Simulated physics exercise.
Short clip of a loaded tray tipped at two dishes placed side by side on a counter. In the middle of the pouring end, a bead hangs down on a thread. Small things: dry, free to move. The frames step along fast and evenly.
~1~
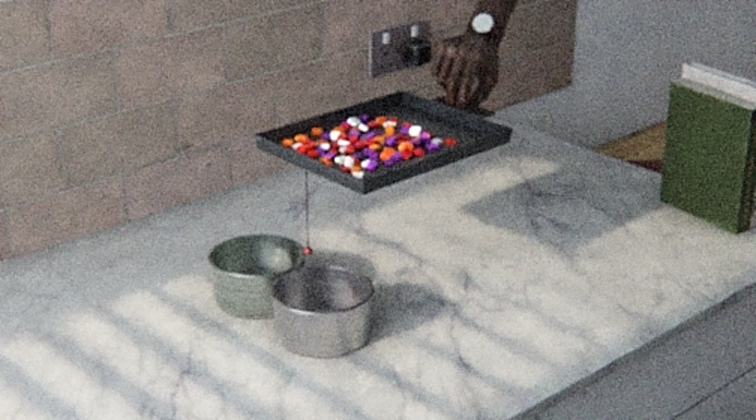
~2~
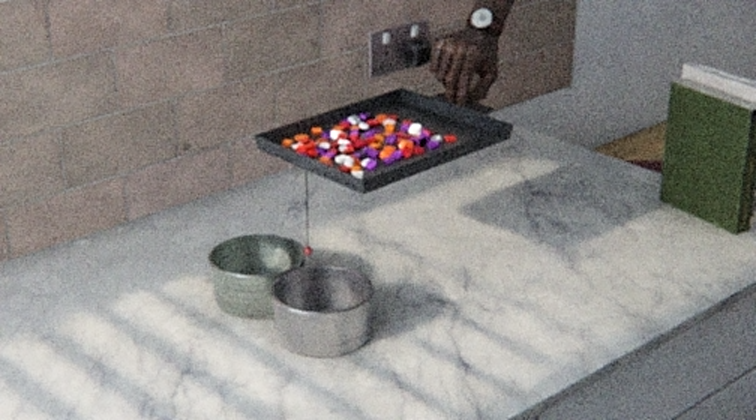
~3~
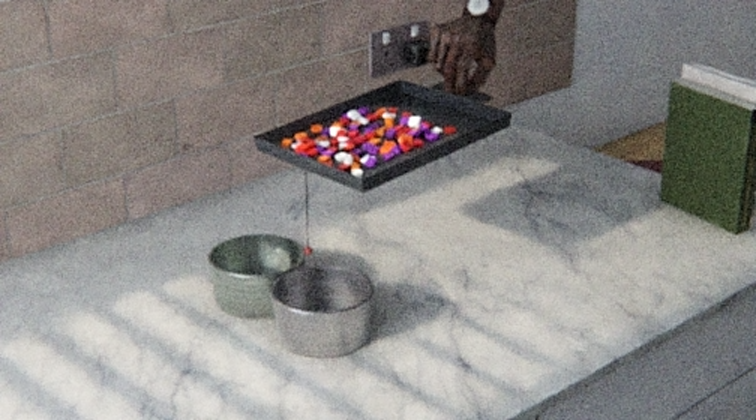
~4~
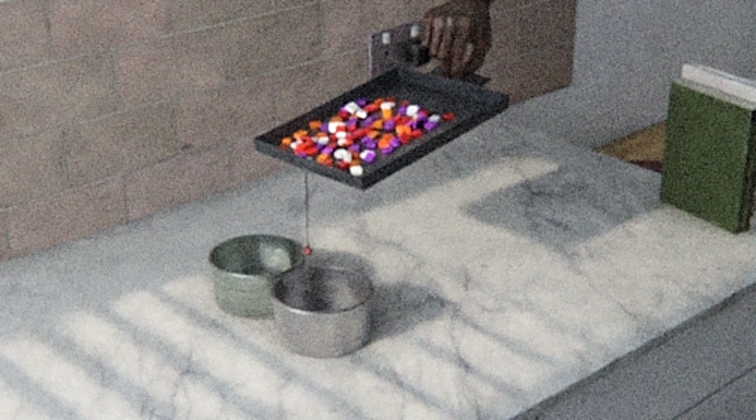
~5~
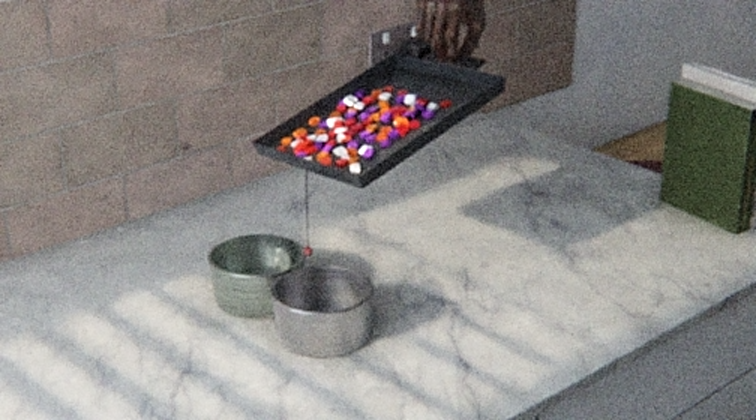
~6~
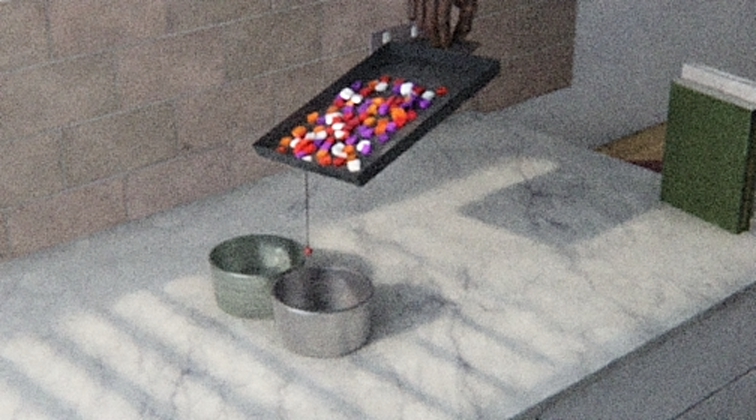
A dark tray of colourful pieces tilts as a hand raises its far end above two dishes.
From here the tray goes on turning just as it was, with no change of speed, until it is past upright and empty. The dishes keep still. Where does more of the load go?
It pours more generously into the left dish, it seems.
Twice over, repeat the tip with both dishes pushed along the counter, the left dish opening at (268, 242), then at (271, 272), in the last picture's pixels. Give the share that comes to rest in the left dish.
First placement: Some 70 %; second placement: Some 40 %.
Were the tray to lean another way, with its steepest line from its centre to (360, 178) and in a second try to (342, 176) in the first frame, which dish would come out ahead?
First case: The dish at right. Second case: The dish at right.
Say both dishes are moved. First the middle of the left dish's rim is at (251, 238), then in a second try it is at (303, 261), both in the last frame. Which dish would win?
Results - the dish on the left side first, the dish on the left side second.
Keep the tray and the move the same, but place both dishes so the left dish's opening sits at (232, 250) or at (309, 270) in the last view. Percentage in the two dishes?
Around 90 percent the first time, around 20 percent the second.
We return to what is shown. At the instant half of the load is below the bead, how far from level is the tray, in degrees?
At roughly 115°.
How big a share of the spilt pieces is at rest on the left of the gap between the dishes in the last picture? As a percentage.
My estimate is some 80 per cent.
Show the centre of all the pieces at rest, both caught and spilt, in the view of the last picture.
About (250, 293).
Soon, tray tipped steeply; all on the tray.
A while on, tray tipped past a quarter turn; about half on the tray; a stray few in the right dish; about a quarter in the left dish; a small part outside both; a small part in the air.
Towards the end, tray tipped past a quarter turn; a small part in the right dish; most in the left dish; a small part outside both.
Finally, tray tipped past a quarter turn; a small part in the right dish; most in the left dish; a small part outside both.
